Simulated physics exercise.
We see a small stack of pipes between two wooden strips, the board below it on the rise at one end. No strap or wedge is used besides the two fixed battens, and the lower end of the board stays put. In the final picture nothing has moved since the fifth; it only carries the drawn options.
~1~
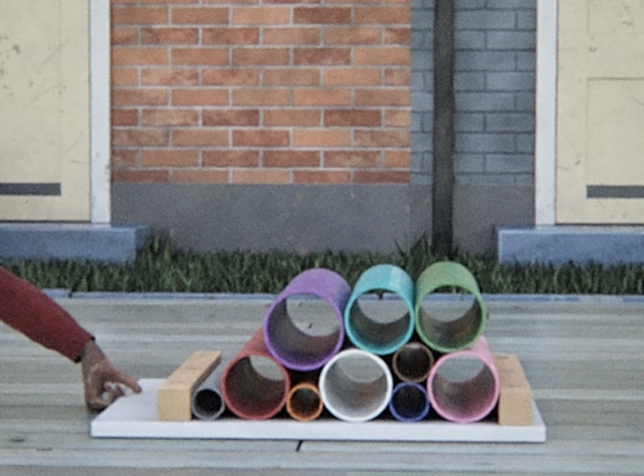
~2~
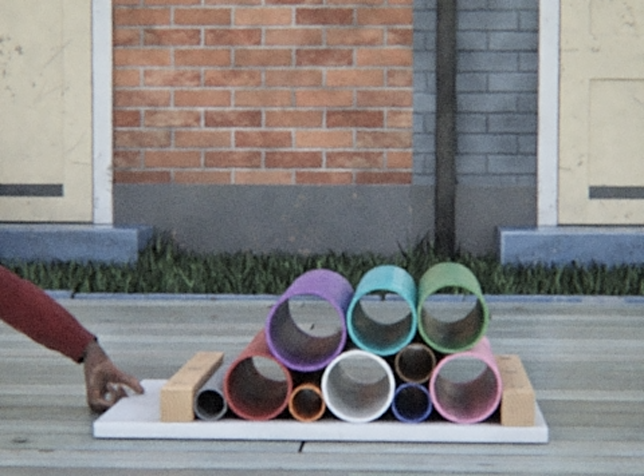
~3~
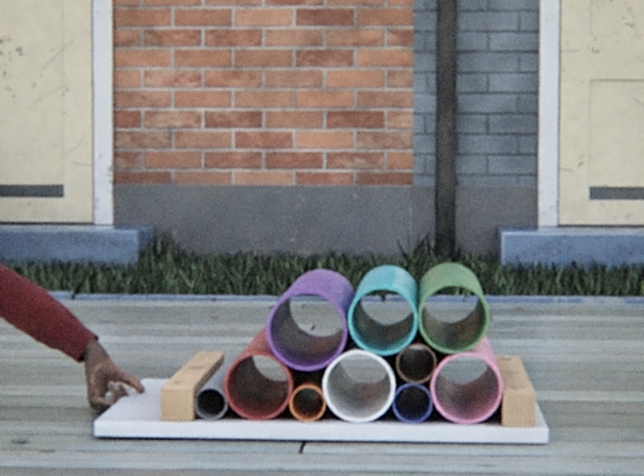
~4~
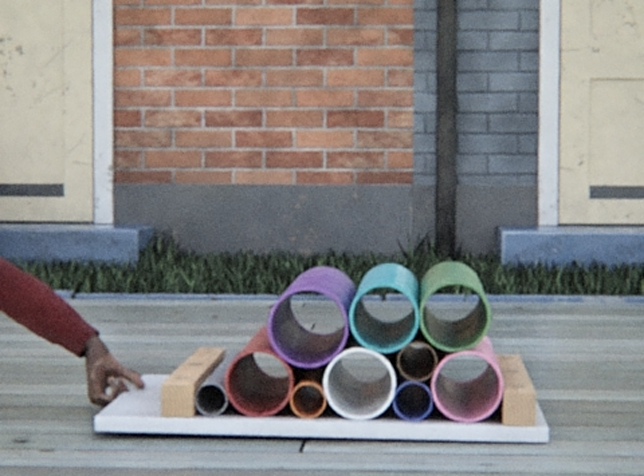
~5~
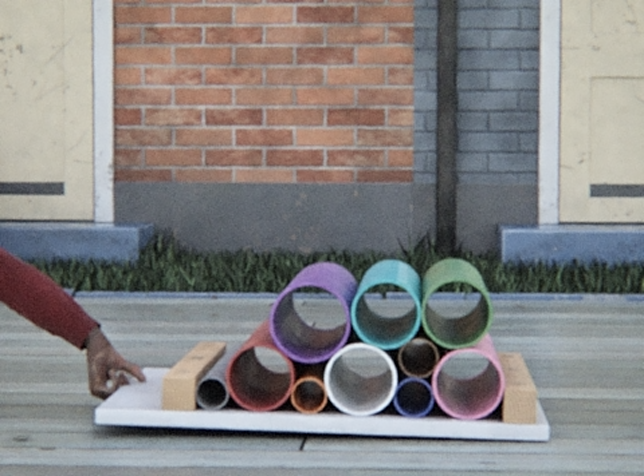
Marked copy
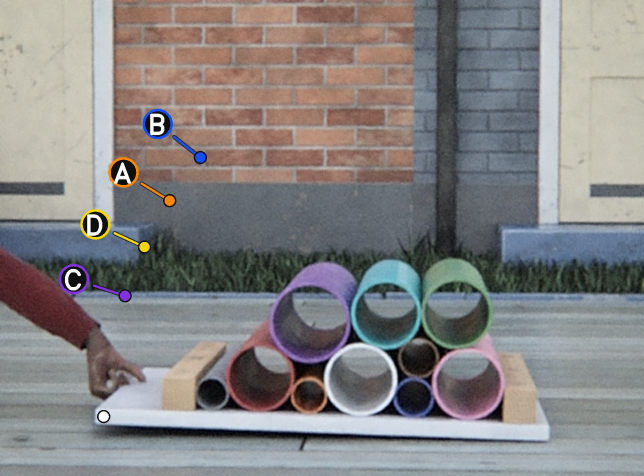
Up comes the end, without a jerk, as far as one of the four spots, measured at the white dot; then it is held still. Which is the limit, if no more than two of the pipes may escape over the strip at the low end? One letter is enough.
At most to B.
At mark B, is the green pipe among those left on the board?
No, with B.
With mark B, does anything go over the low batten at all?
Yes, at B.
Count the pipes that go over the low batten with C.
It comes to one.
On the marked copy, A at (170, 201); B at (201, 157); C at (125, 296); D at (144, 247); the white dot at (104, 417).
With B. Early on, board at 20°.
Further on, board at 38°.
At the end, board at 38°, two over the low batten (turquoise, green).
As for the rest, A one over the low batten (green); C one over the low batten (green); D one over the low batten (green).
